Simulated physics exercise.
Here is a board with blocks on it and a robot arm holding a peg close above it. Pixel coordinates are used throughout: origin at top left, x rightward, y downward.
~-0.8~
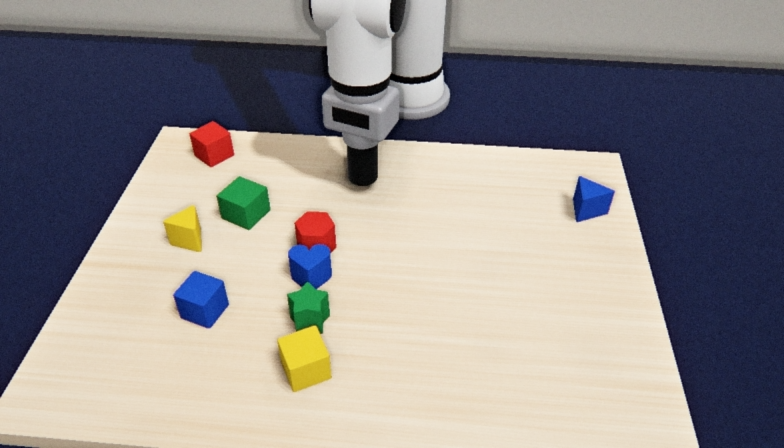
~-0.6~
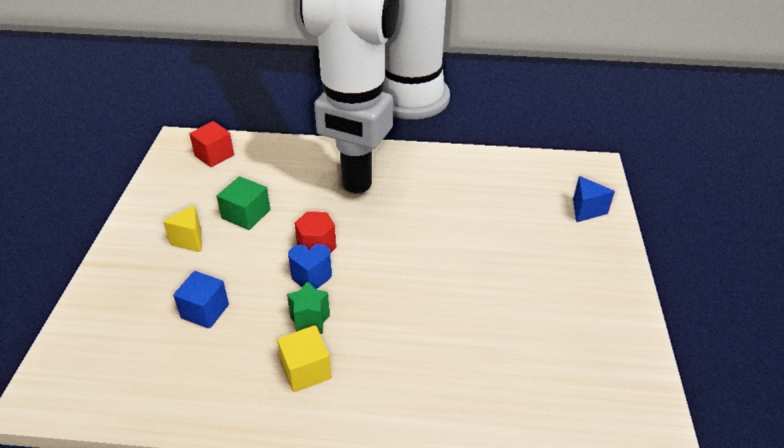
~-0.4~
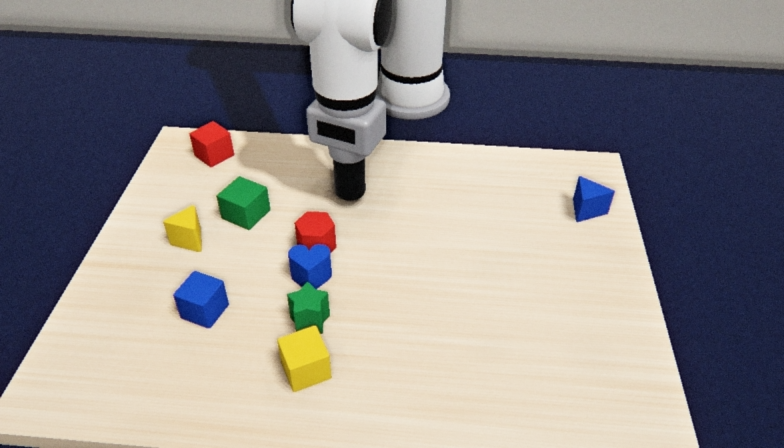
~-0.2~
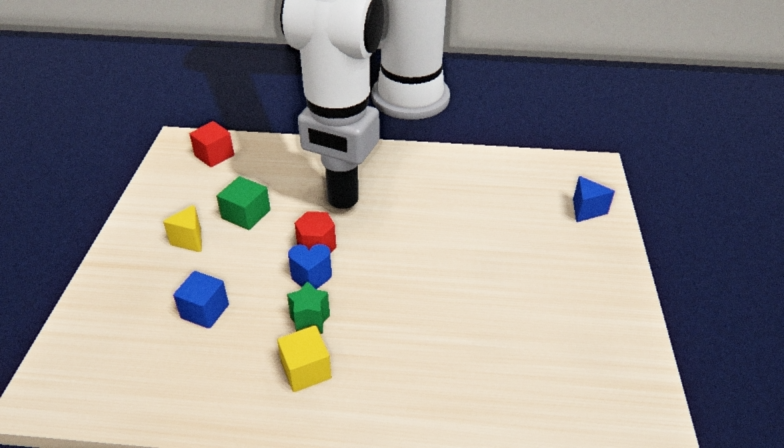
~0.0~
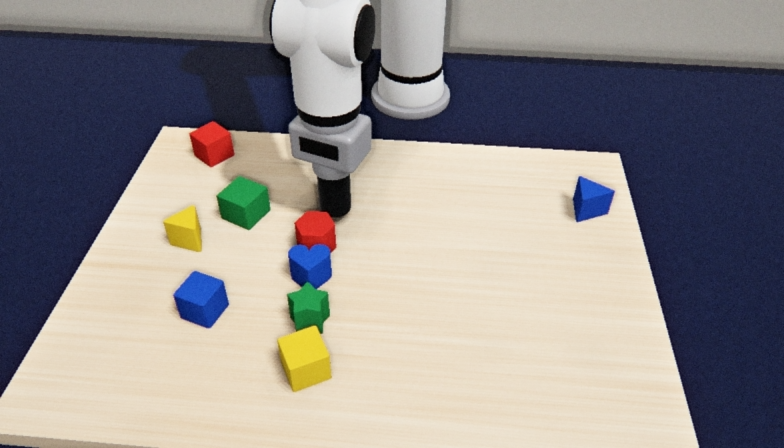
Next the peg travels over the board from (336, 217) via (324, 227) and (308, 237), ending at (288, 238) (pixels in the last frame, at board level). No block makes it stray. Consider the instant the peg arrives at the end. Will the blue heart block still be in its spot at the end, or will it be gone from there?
The push reaches it.
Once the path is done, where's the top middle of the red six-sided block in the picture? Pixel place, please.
About (297, 239).
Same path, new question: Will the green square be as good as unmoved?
Yes, I think so.
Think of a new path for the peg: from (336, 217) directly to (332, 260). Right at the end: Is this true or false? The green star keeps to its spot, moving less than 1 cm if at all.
True
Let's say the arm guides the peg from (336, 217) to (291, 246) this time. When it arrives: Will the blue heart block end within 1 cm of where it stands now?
My answer is no.
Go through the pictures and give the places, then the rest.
In the first picture, peg tip at (363, 178); block tops, green square at (242, 191); blue heart block at (309, 254); red six-sided block at (314, 223).
In the second picture, peg at (357, 185); blocks unchanged.
In the third picture, peg at (350, 192); blocks unchanged.
In the fourth picture, peg at (343, 200); blocks unchanged.
In the fifth picture, peg at (336, 208); green square at (242, 191); blue heart block at (309, 254); red six-sided block at (314, 223).
The first path, step by step. Halfway along, peg at (315, 225); blue heart block at (308, 257); red six-sided block at (305, 234).
At the end, peg at (287, 230); green square in place; blue heart block at (307, 262), turned 15° anticlockwise; red six-sided block at (297, 239), turned 20° anticlockwise.
